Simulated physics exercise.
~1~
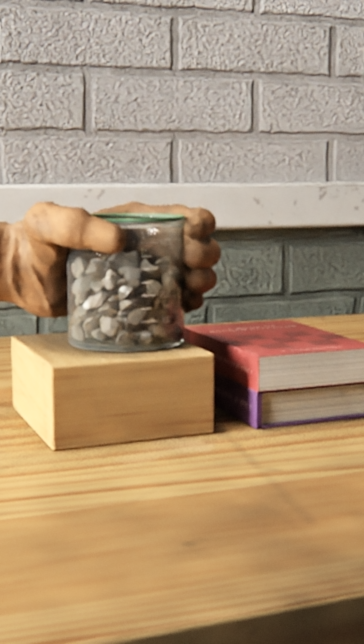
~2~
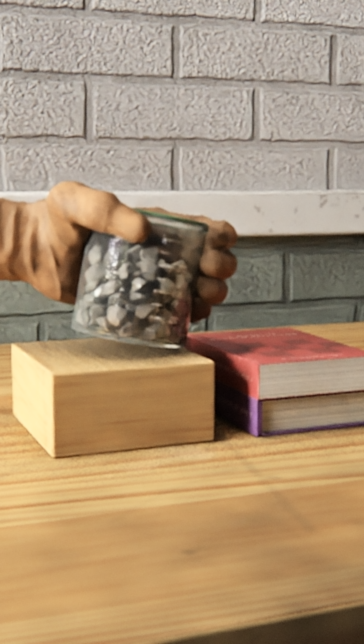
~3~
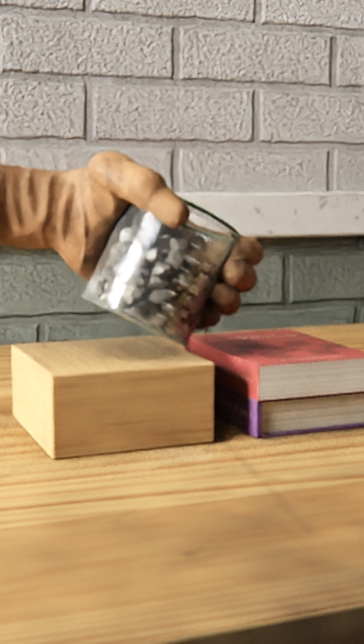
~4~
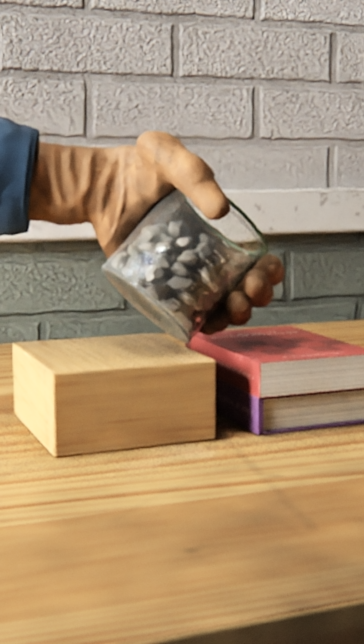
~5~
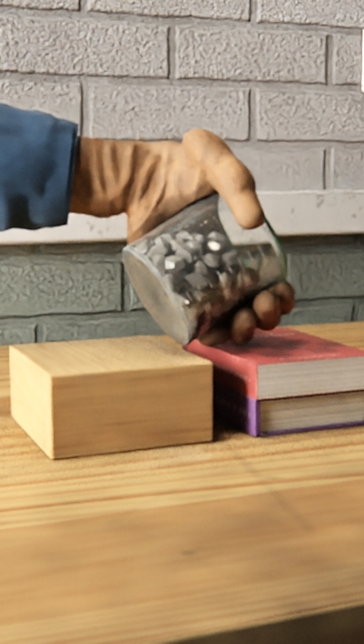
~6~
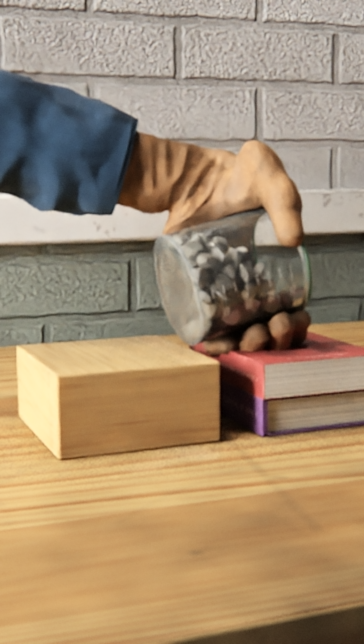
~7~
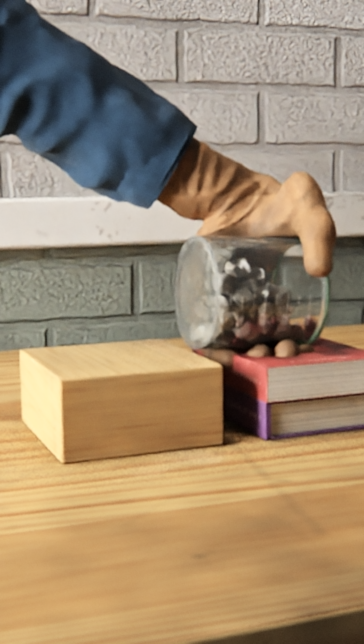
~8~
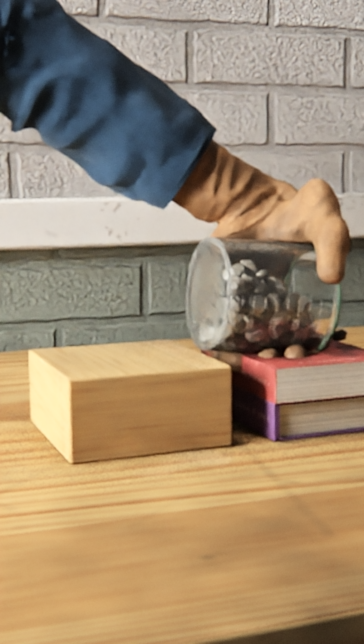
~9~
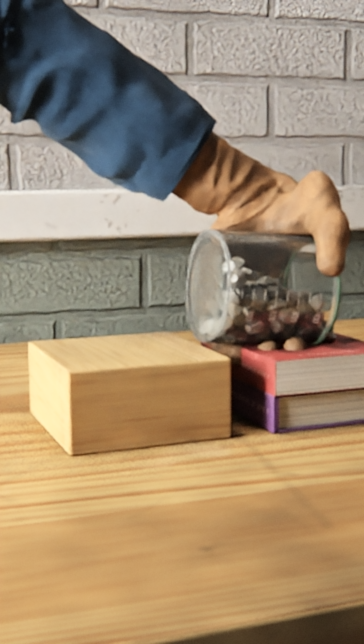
Hand lifting a clear beaker of gravel off a wooden block, tipping it rightward and resting it sideways on stacked books.
